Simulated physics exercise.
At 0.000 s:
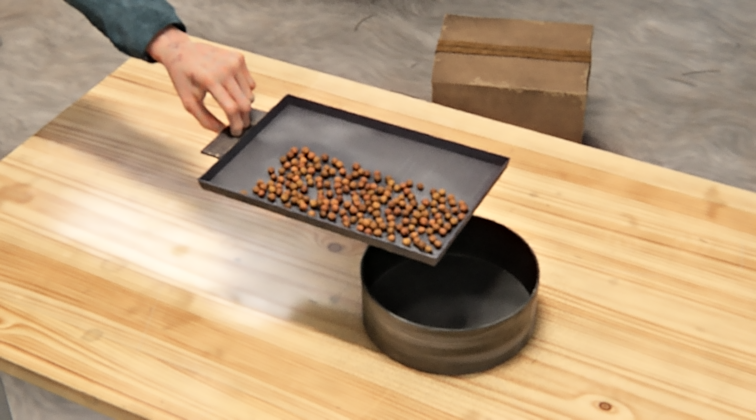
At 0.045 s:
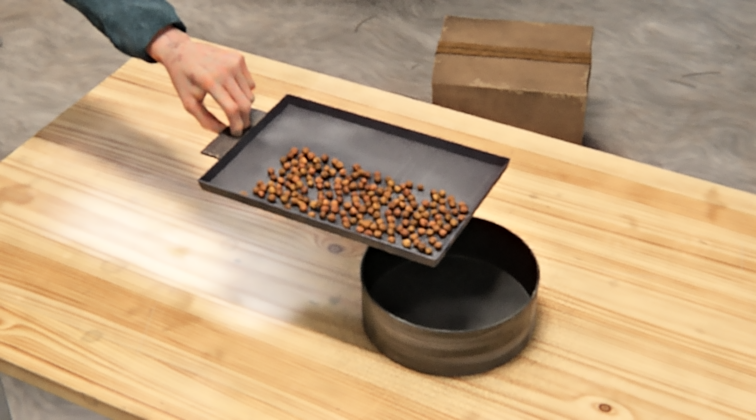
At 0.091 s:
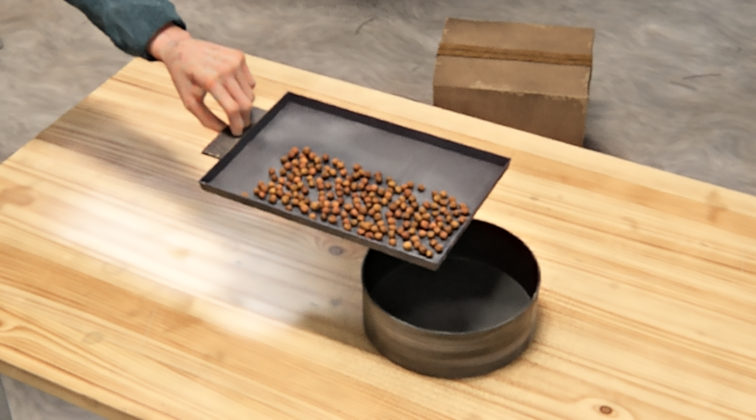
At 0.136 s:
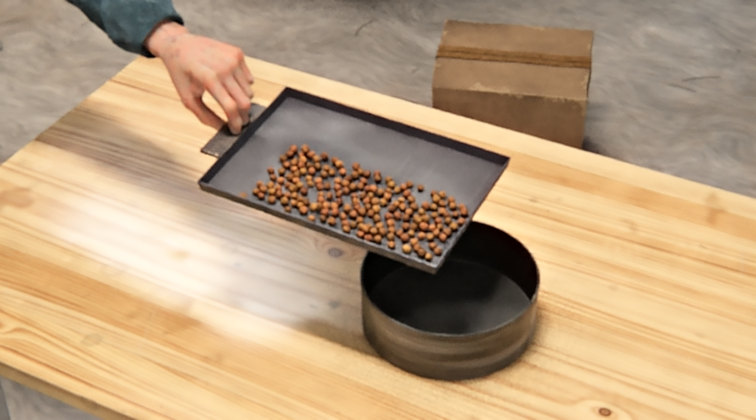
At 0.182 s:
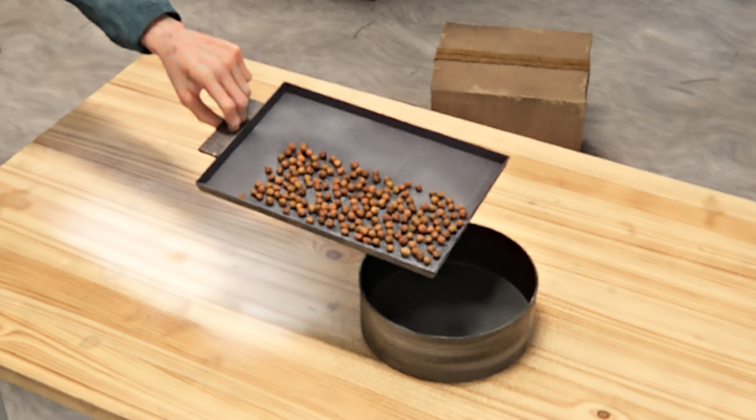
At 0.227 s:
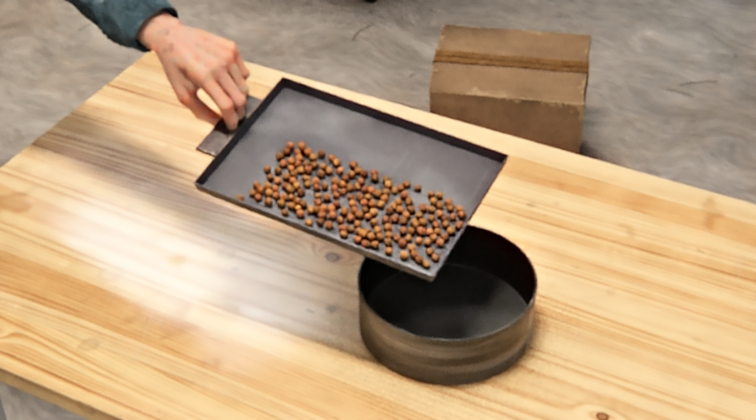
We see a hand holding a dark rimmed tray of small brown balls partly over a round dark pot on a wooden table, tilting it slightly so its front right corner dips while the balls barely shift.
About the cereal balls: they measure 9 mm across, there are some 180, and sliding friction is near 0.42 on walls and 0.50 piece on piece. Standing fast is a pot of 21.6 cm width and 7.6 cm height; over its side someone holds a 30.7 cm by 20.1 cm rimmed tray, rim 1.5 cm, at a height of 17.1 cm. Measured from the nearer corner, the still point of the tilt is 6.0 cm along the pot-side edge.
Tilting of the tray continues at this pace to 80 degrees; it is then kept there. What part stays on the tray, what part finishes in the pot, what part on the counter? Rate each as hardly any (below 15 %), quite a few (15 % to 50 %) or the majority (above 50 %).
I would put it this way: Left on the tray: The majority, pot: Hardly any, counter: Hardly any.
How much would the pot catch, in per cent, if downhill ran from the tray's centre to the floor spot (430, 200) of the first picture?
My best guess is some 0 per cent.
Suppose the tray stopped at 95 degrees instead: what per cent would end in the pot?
I'd put it at close to 25 per cent.
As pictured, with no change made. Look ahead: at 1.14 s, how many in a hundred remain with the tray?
Estimate: About 100 percent.
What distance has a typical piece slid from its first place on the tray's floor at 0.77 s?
Roughly 3 cm.
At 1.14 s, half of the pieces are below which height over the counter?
Some 20 cm.
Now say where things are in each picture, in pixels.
In the first picture, tray tilt 0 degrees, front corners at (201, 179) and (435, 255); middle of the pieces at (355, 199); pot at (450, 268).
In the second picture, tray tilt 1 degrees, front corners at (201, 180) and (435, 257); middle of the pieces at (355, 200).
In the third picture, tray tilt 2 degrees, front corners at (202, 180) and (436, 260); middle of the pieces at (356, 201).
In the fourth picture, tray tilt 5 degrees, front corners at (201, 181) and (435, 264), lowest corner right front; middle of the pieces at (355, 202).
In the fifth picture, tray tilt 7 degrees, front corners at (199, 181) and (433, 269), lowest corner right front; middle of the pieces at (354, 203).
In the sixth picture, tray tilt 10 degrees, front corners at (197, 182) and (432, 273), lowest corner right front; middle of the pieces at (353, 204); pot at (447, 278). Its pace works out near 60 degrees a second.
After 0.77 s, tilt 43 degrees; the tray holds 100 %, the pot 0 %.
After 1.14 s, tilt 65 degrees; the tray holds 100 %, the pot 0 %.
After 1.59 s, tilt 80 degrees; the tray holds 100 %, the pot 0 %.
In the end, at 1.9 s, tray 100 %, pot 0 %, counter 0 %.
